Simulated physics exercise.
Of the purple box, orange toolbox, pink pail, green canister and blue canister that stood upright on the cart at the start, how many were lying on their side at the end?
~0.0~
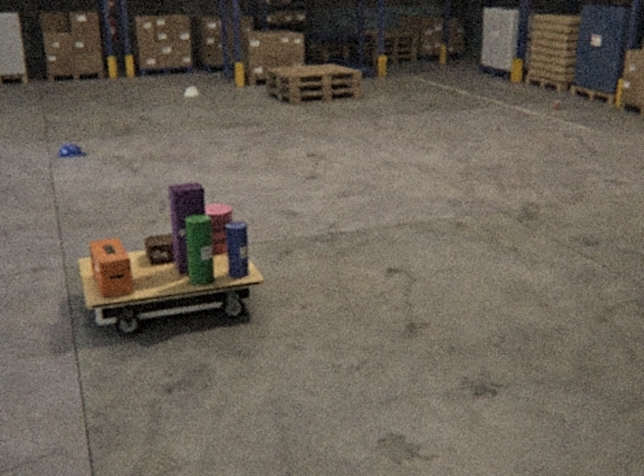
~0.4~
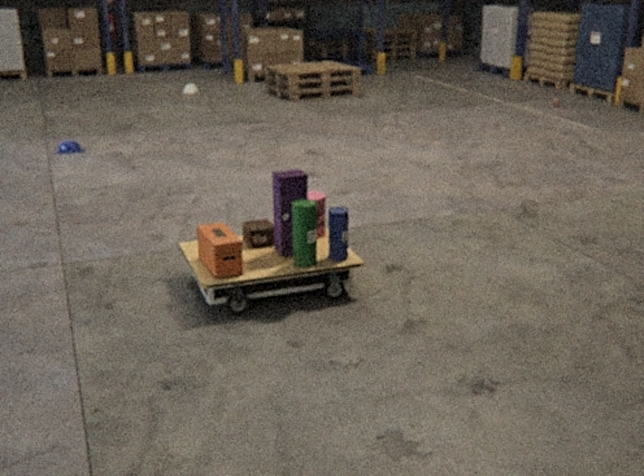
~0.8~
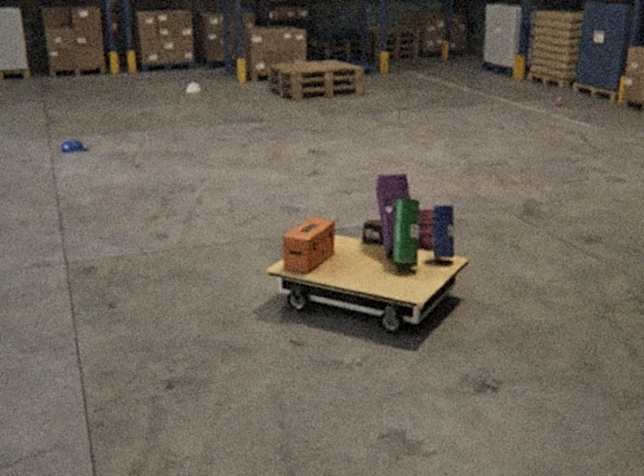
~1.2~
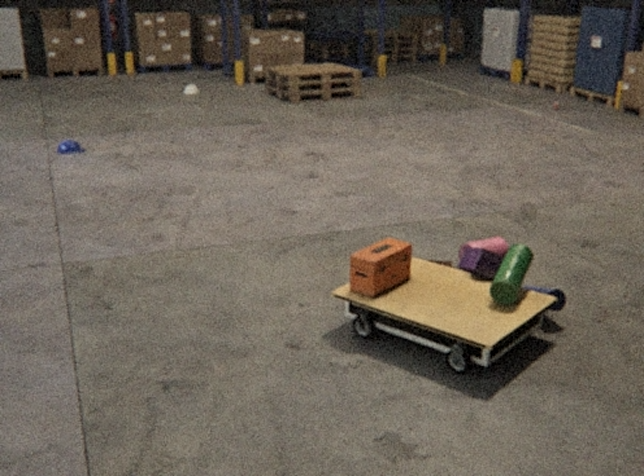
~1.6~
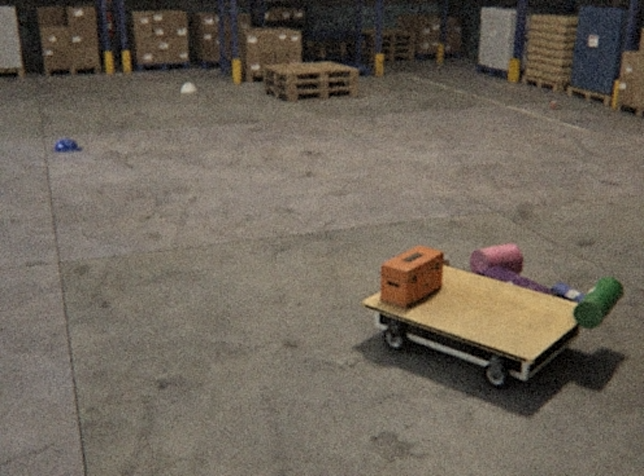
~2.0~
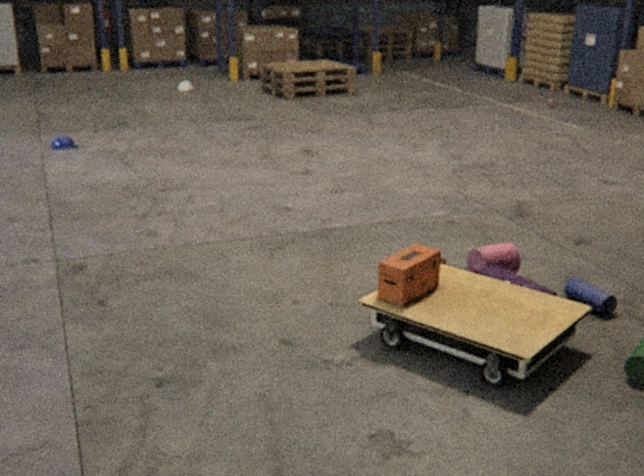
Four of them ended up on their side, namely the purple box, the pink pail, the green canister and the blue canister.
